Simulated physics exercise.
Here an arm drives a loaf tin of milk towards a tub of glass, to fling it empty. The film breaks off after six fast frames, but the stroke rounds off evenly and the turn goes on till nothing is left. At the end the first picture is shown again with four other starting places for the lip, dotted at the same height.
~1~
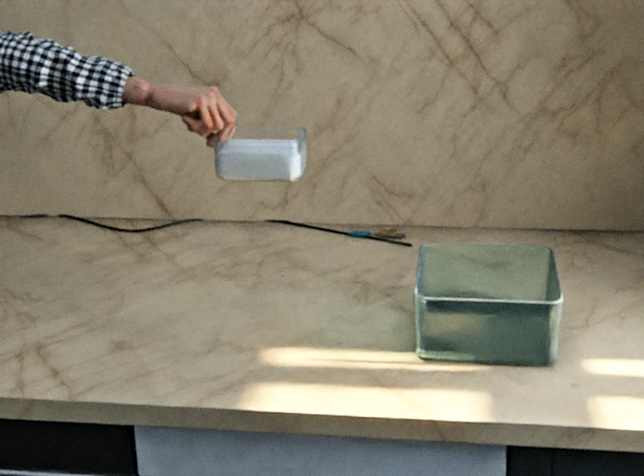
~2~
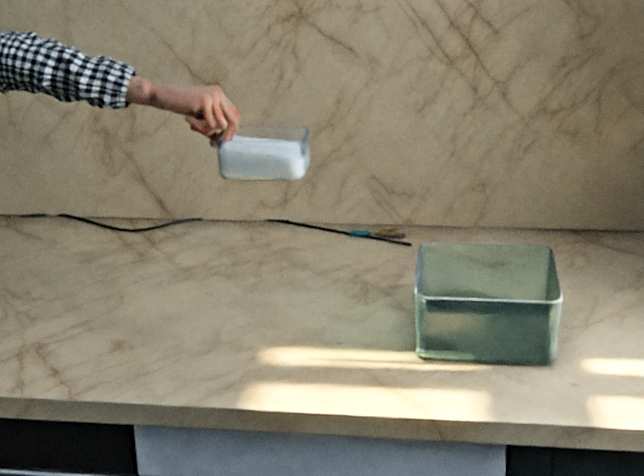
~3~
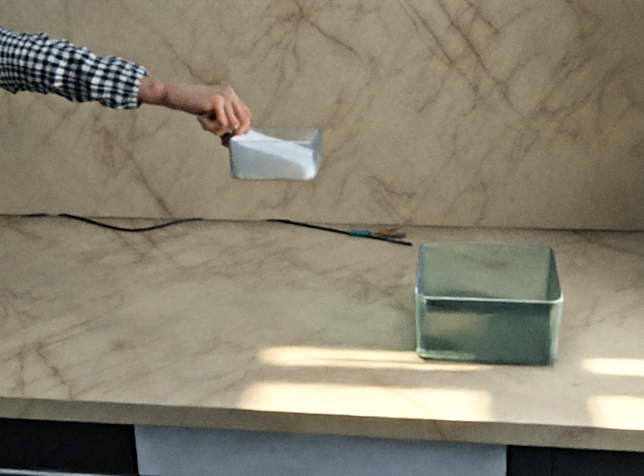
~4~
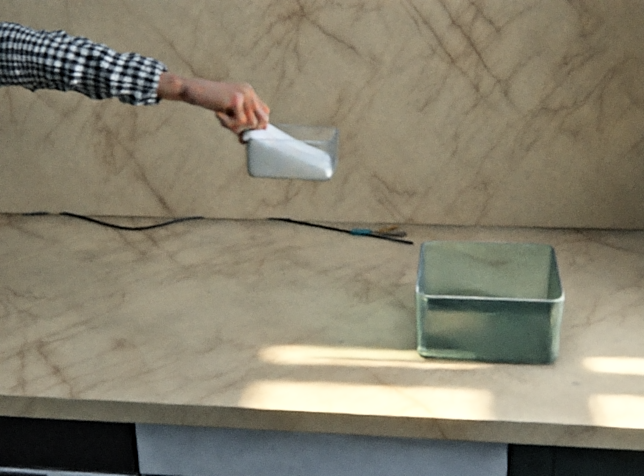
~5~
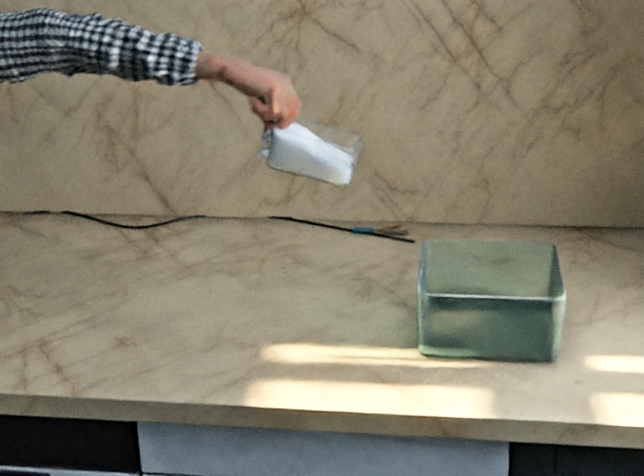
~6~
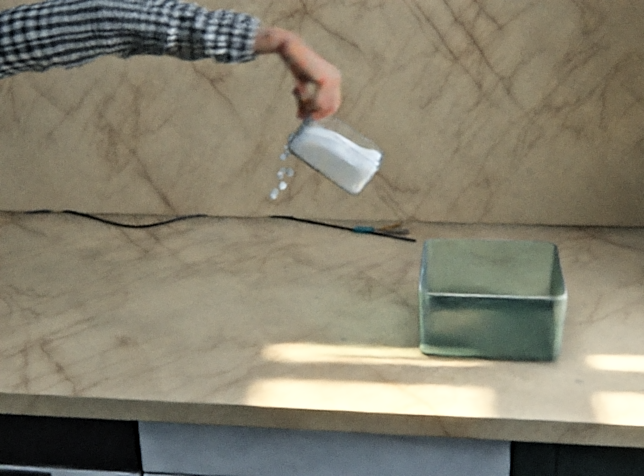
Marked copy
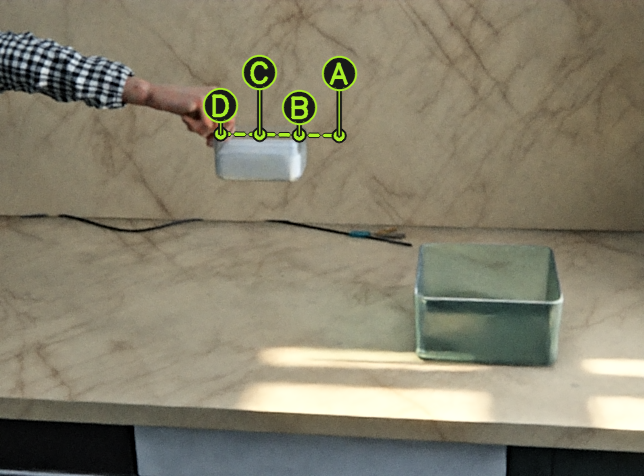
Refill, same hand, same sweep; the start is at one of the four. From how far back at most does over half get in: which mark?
Dot C just does it.
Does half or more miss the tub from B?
No, not at all.
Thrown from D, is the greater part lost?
Yes, that goes wrong.
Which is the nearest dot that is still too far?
D.
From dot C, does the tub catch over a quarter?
Yes, clearly.
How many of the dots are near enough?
Three of them.
In lime, A at (339, 135); B at (299, 135); C at (259, 134); D at (220, 133).
Choosing A, about 86 % lands in the tub, 5 % falls short and 9 % goes beside or beyond.
Choosing B, about 77 % lands in the tub, 15 % falls short and 8 % goes beside or beyond.
Choosing C, about 62 % lands in the tub, 23 % falls short and 14 % goes beside or beyond.
Choosing D, about 26 % lands in the tub, 69 % falls short and 5 % goes beside or beyond.
